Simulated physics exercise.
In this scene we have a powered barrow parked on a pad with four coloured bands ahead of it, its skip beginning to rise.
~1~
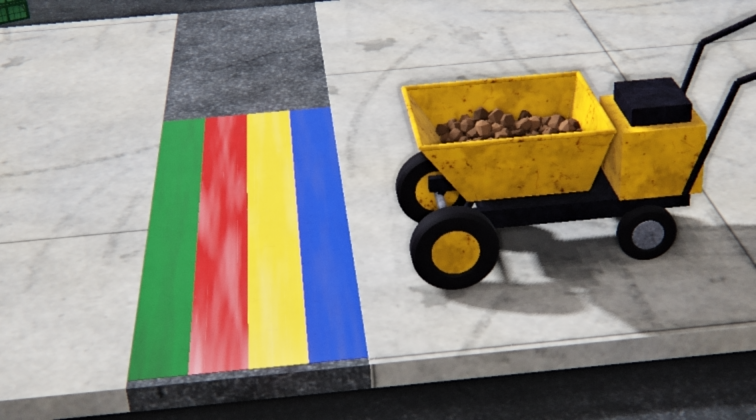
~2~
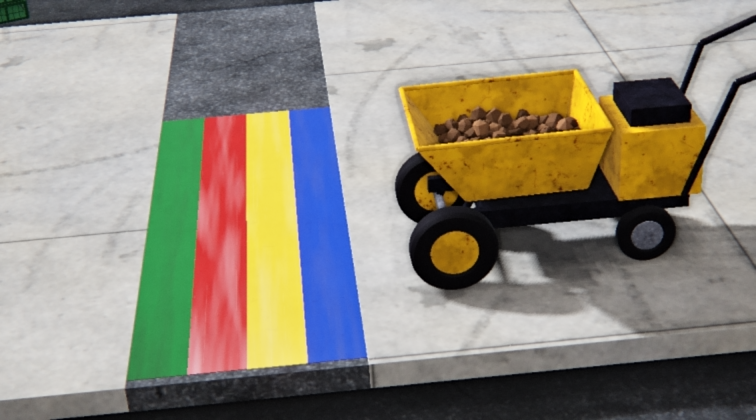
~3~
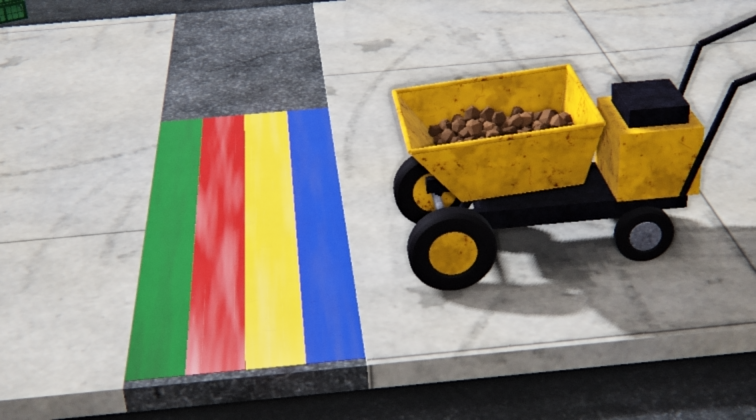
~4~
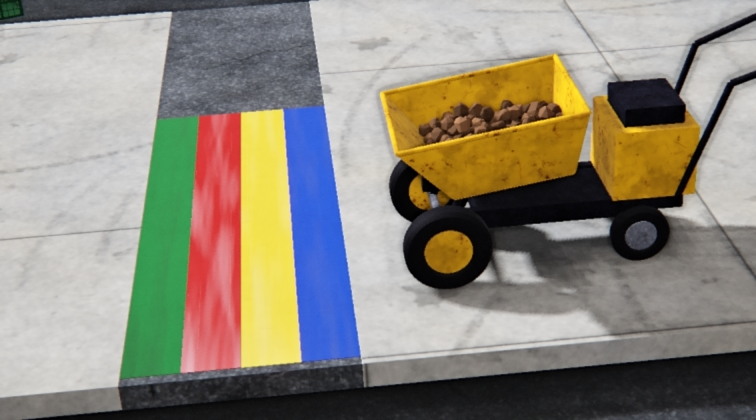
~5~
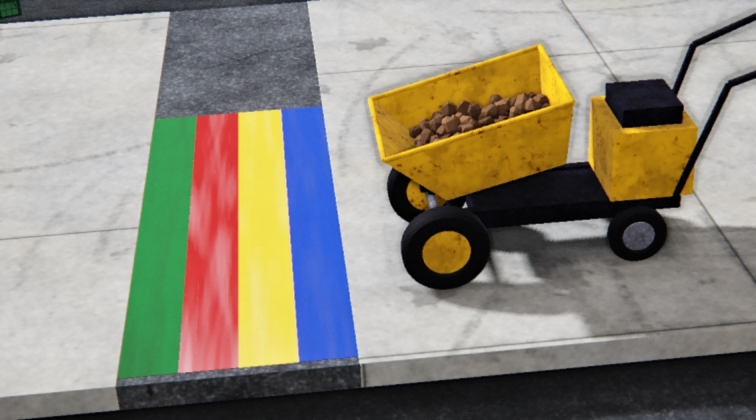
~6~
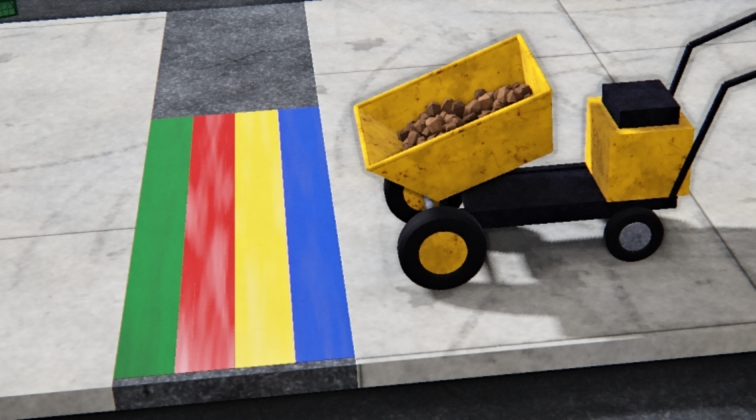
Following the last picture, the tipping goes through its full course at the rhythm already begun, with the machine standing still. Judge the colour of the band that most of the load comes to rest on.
Most of it rests on the yellow band.
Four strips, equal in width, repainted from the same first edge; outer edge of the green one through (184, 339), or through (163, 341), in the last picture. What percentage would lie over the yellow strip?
Near 30 in a hundred and near 30 in a hundred.
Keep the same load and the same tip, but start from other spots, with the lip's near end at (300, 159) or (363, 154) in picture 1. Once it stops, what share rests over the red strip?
It comes out near 20 in a hundred for the first and near 30 in a hundred for the second.
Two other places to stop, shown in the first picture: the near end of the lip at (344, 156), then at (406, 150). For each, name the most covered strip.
Result, place 1: The red one; place 2: Yellow.
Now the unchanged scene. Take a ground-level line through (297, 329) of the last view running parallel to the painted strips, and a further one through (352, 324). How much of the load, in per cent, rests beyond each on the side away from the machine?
Roughly 50 per cent, then roughly 80 per cent.
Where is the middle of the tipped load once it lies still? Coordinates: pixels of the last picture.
The centre comes to rest near (274, 261).
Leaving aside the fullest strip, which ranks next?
That would be the blue strip.
Soon, skip tipped steeply; all in the skip.
A while on, skip tipped right over; most in the skip; a small part over the blue strip; a small part over the yellow strip.
Towards the end, skip tipped right over; about a quarter in the skip; about a quarter over the blue strip; about a third over the yellow strip; a small part over the red strip; a stray few over the green strip.
Finally, skip tipped right over; about a quarter in the skip; about a quarter over the blue strip; about a third over the yellow strip; a small part over the red strip; a stray few over the green strip.
